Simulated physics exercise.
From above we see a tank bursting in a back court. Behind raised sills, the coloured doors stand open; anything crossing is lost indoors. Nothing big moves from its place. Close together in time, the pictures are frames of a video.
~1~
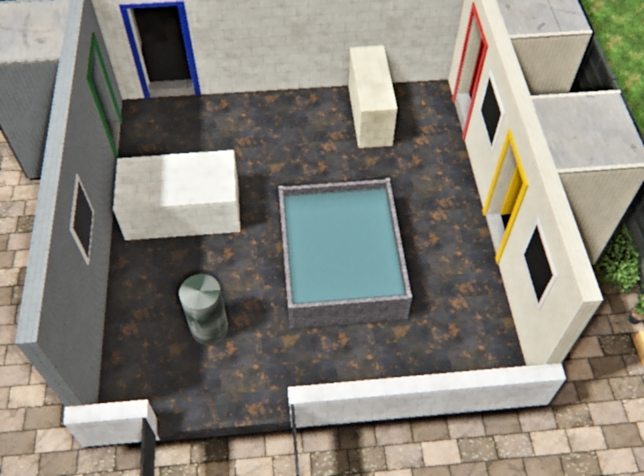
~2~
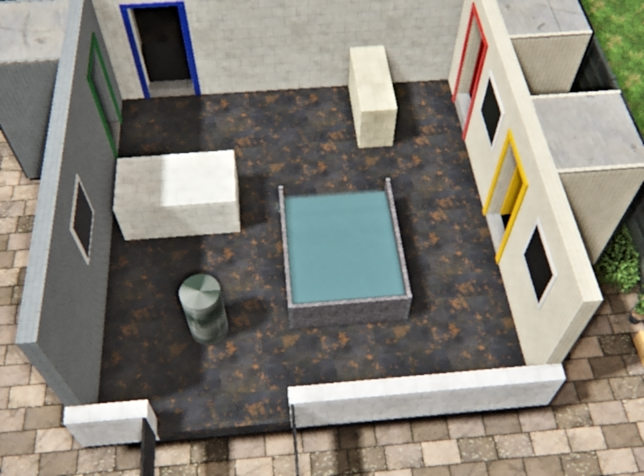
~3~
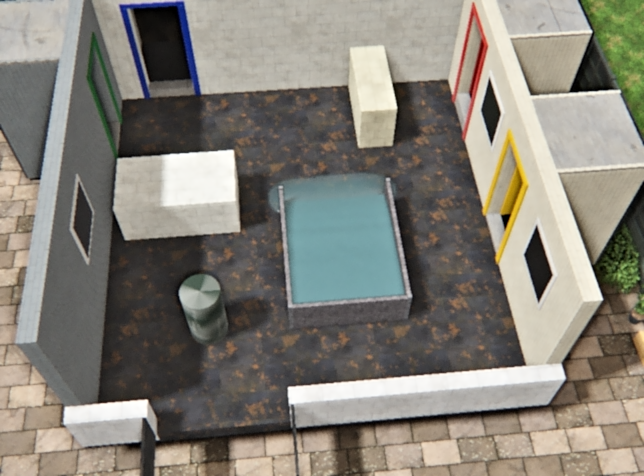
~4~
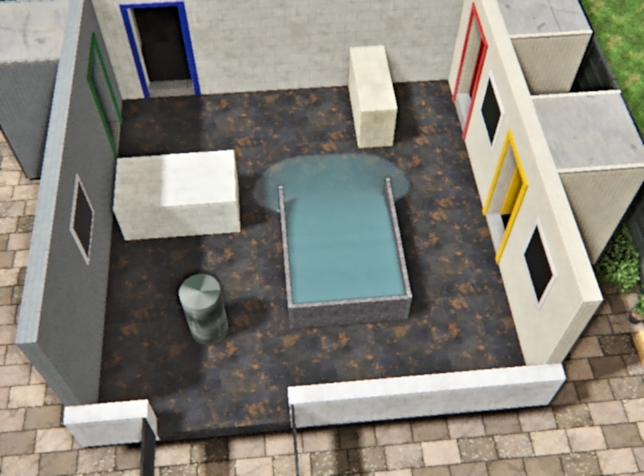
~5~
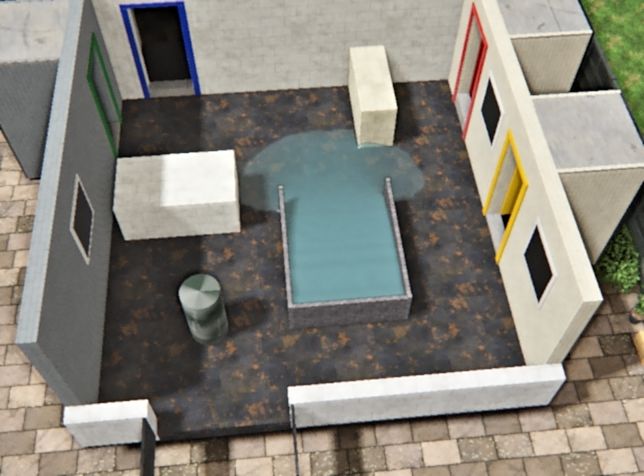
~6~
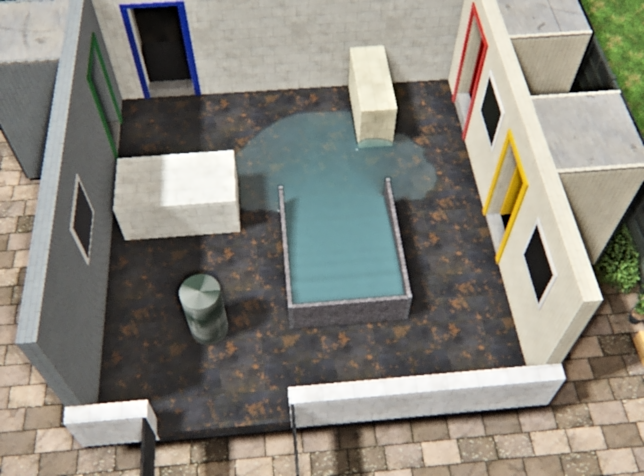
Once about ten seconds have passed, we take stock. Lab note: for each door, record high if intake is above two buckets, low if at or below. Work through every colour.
Green door: High; yellow door: Low; blue door: Low; red door: Low.
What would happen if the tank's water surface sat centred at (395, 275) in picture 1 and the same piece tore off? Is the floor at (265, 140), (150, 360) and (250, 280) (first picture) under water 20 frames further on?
One after the other: Reached, untouched, untouched.
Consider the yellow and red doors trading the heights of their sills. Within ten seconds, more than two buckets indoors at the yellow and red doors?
As I see it, yellow door doesn't reach it while red door overshoots.
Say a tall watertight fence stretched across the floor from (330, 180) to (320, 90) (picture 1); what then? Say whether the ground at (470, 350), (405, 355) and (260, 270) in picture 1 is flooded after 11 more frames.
Taking the points in the order given, they are high and dry, high and dry and high and dry.
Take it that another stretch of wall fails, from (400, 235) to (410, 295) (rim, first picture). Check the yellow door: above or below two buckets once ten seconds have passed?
Yellow: Above the limit.
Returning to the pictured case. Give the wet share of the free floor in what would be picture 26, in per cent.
I reckon 45 per cent or so.
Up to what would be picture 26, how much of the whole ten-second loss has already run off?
Estimate: Some 5 %.
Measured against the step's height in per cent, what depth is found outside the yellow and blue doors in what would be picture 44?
I'd put the first at close to 60 per cent and the second at close to 70 per cent.
A moment on, water covers 25 % of the floor; the green door not reached, the yellow door not reached, the blue door not reached, the red door wet at the sill, nothing in.
Next, water covers 35 % of the floor; the green door not reached, the yellow door not reached, the blue door wet at the sill, nothing in, the red door wet at the sill, nothing in.
Then, water covers 45 % of the floor; the green door under two buckets in, the yellow door wet at the sill, nothing in, the blue door wet at the sill, nothing in, the red door wet at the sill, nothing in.
Later, water covers 70 % of the floor; the green door far over two buckets in, the yellow door wet at the sill, nothing in, the blue door under two buckets in, the red door wet at the sill, nothing in.
In the end, water covers 85 % of the floor; the green door far over two buckets in, the yellow door wet at the sill, nothing in, the blue door under two buckets in, the red door wet at the sill, nothing in.
